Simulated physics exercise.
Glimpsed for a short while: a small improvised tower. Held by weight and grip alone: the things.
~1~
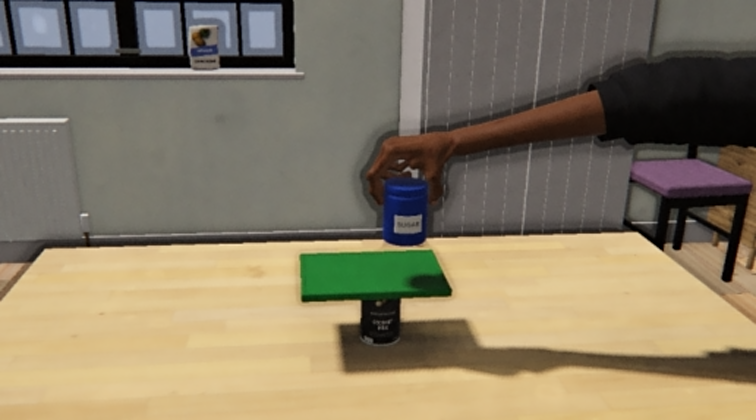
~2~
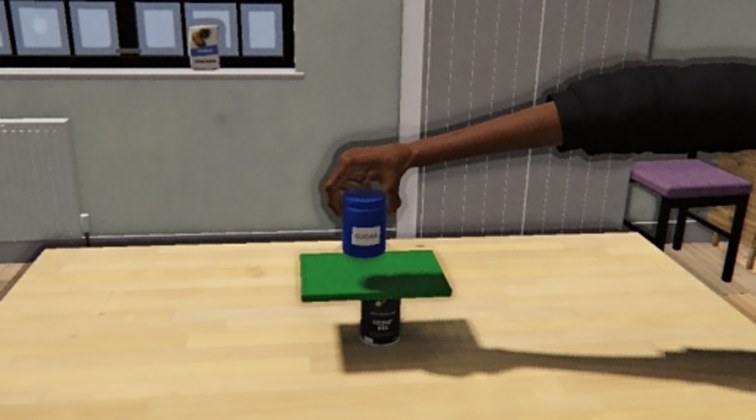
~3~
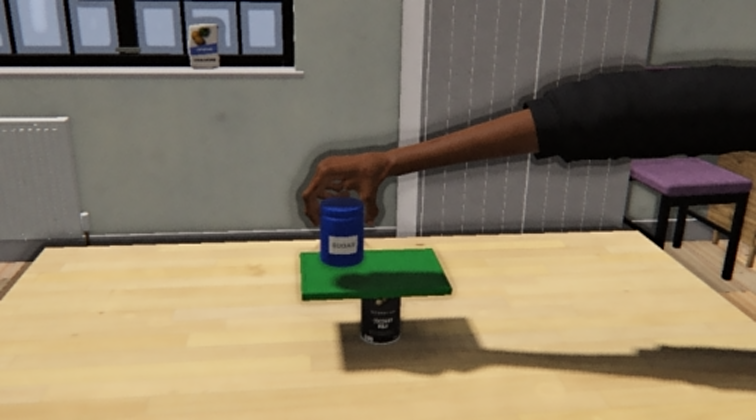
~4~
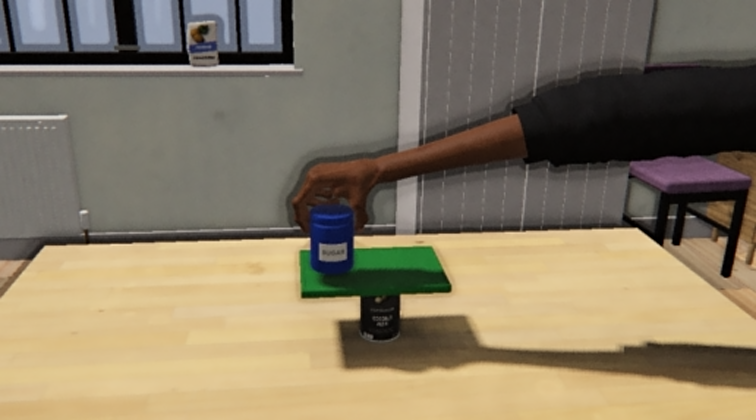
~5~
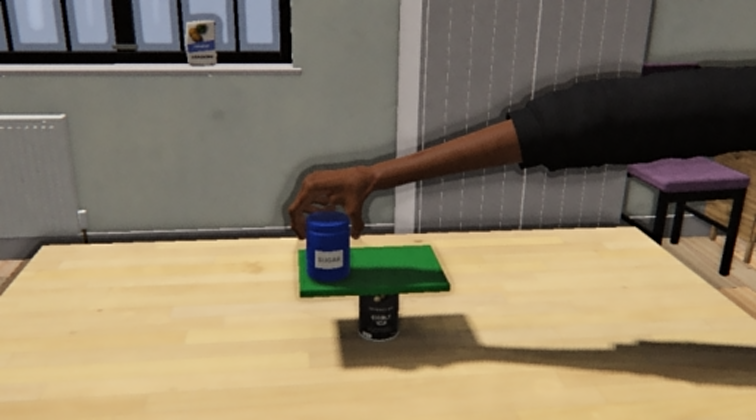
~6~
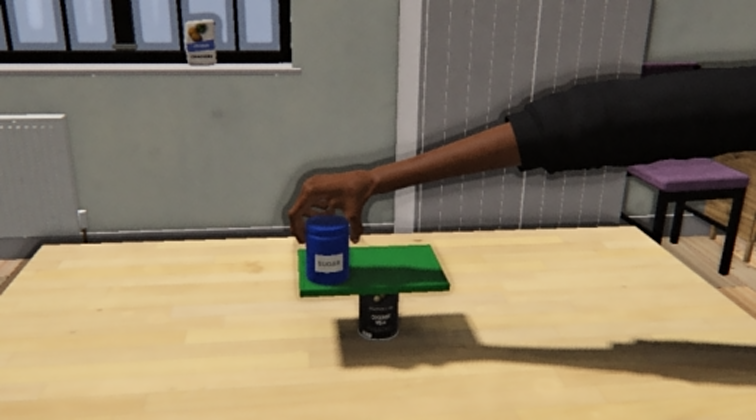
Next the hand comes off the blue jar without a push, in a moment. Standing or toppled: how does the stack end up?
The stack ends up toppled.
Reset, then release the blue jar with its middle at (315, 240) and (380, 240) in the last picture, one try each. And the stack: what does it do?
On the first try it falls down; on the second try it stays put.
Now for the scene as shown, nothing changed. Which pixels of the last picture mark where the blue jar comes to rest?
It ends up close to (247, 341).
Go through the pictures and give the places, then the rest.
In the first picture, coming down; blue jar (405, 211); green lid (372, 274).
In the second picture, coming down; blue jar (364, 222); green lid (372, 274).
In the third picture, coming down; blue jar (342, 232); green lid (372, 273).
In the fourth picture, coming down; blue jar (332, 238); green lid (372, 270).
In the fifth picture, coming down; blue jar (328, 246); green lid (370, 270).
In the sixth picture, set down, still held; blue jar (328, 249); green lid (370, 269).
Then, 0.40 s on from there, blue jar now fallen; green lid turned 62° from how it was put.
Then, 0.50 s on from there, green lid turned 71° from how it was put.
In the end, fallen, blue jar and green lid; black tin unmoved. At the end, from the last picture's camera, blue jar near (247, 341). The stack gives way.
